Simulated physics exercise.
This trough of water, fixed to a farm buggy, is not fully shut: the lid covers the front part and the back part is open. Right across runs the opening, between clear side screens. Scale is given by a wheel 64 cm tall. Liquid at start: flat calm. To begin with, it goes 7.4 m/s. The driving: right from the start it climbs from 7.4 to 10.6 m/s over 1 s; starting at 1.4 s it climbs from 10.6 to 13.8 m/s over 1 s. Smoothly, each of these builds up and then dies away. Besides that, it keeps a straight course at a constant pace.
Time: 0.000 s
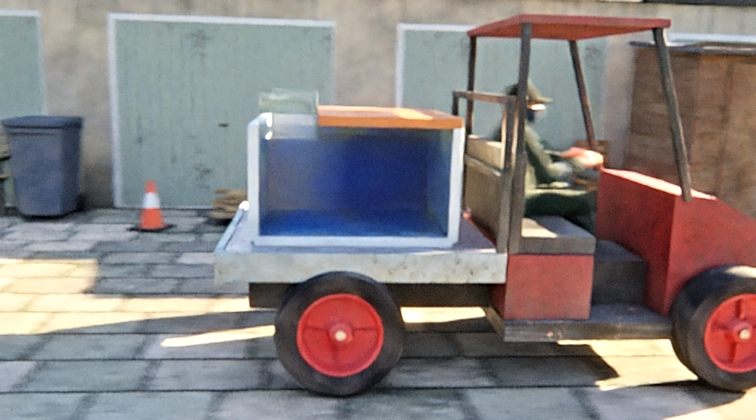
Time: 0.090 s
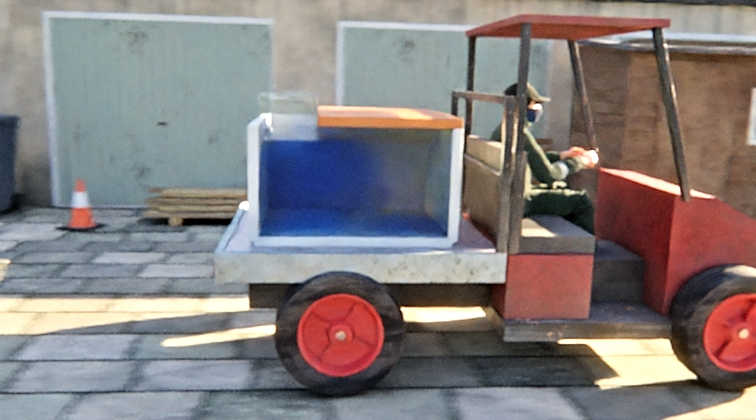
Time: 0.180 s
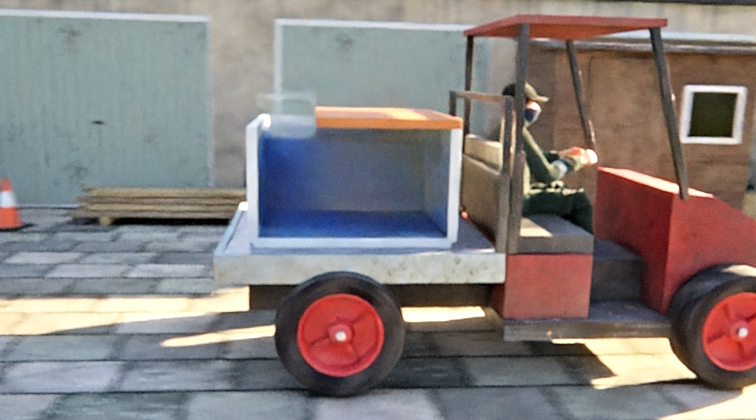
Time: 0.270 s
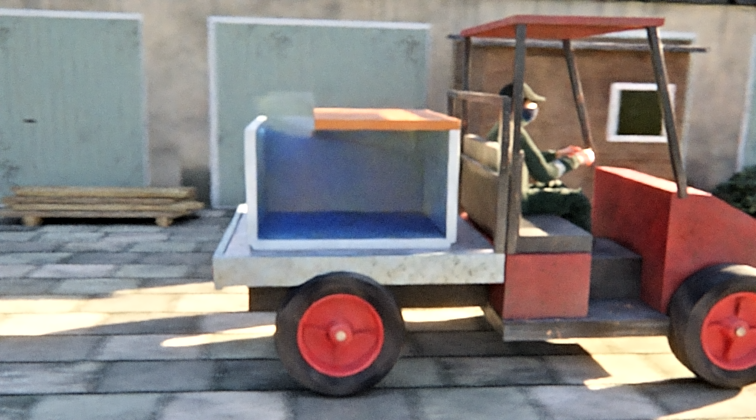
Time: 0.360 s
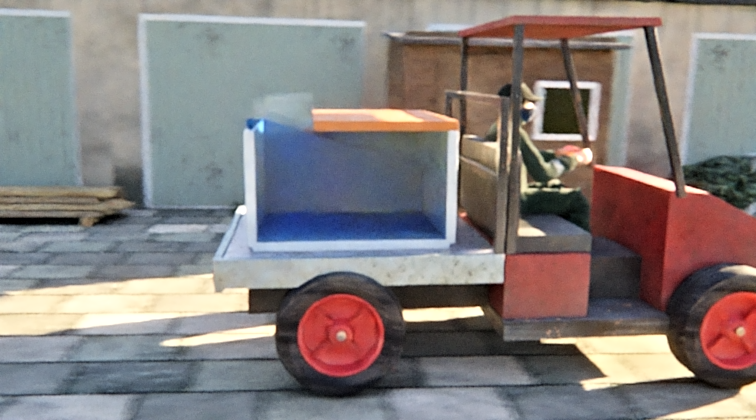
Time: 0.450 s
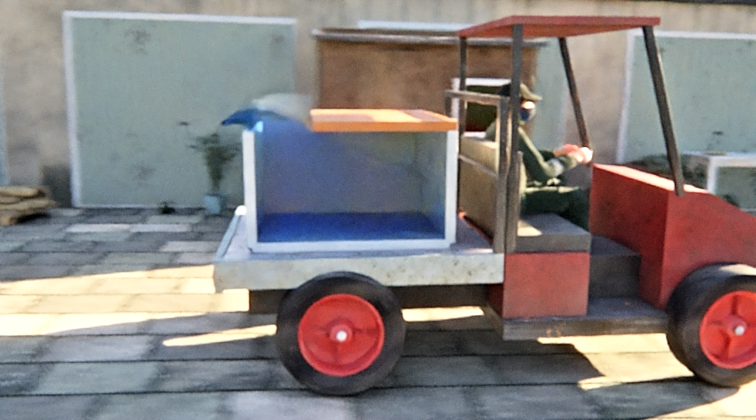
To begin with, a red truck with a seated driver rolls right past pale green doors, carrying a clear-sided trough of blue water partly covered by an orange lid. As the background slides left, the water sinks at the right and climbs at the left, then slops out over the rear edge.
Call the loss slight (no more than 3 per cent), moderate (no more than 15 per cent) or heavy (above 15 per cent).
Heavy.
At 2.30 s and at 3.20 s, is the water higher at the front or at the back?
Heap position: Aft end, then fore end.
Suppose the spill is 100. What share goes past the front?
About 0 per cent.
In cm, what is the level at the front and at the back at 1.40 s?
Front 52 cm, back 28 cm.
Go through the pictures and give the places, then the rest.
The surface is at (437, 145) near the front wall; the surface is at (278, 143) near the back wall; the front is on the right; the opening runs from (259, 116) to (318, 118); a wheel hub at (341, 339), in the first frame.
The surface is at (436, 146) near the front wall; the surface is at (278, 142) near the back wall, in the second frame.
The surface is at (435, 150) near the front wall; the surface is at (277, 140) near the back wall, in the third frame.
The surface is at (433, 160) near the front wall; the surface is at (275, 134) near the back wall, in the fourth frame.
The surface is at (432, 172) near the front wall; the surface is at (274, 125) near the back wall, in the fifth frame.
The surface is at (431, 184) near the front wall; the surface is at (273, 125) near the back wall; water is coming out, 4 per cent so far; a wheel hub at (342, 339), in the sixth frame.
After 1.40 s the surface stands 27 cm at the back and 52 cm at the front; 20 per cent is out, over the back.
After 2.30 s the surface stands 55 cm at the back and 7 cm at the front; 34 per cent is out, over the back.
After 3.20 s the surface stands 33 cm at the back and 38 cm at the front; 35 per cent is out, over the back.
After 5.28 s 35 per cent is out, over the back, 159 of 456 litres.
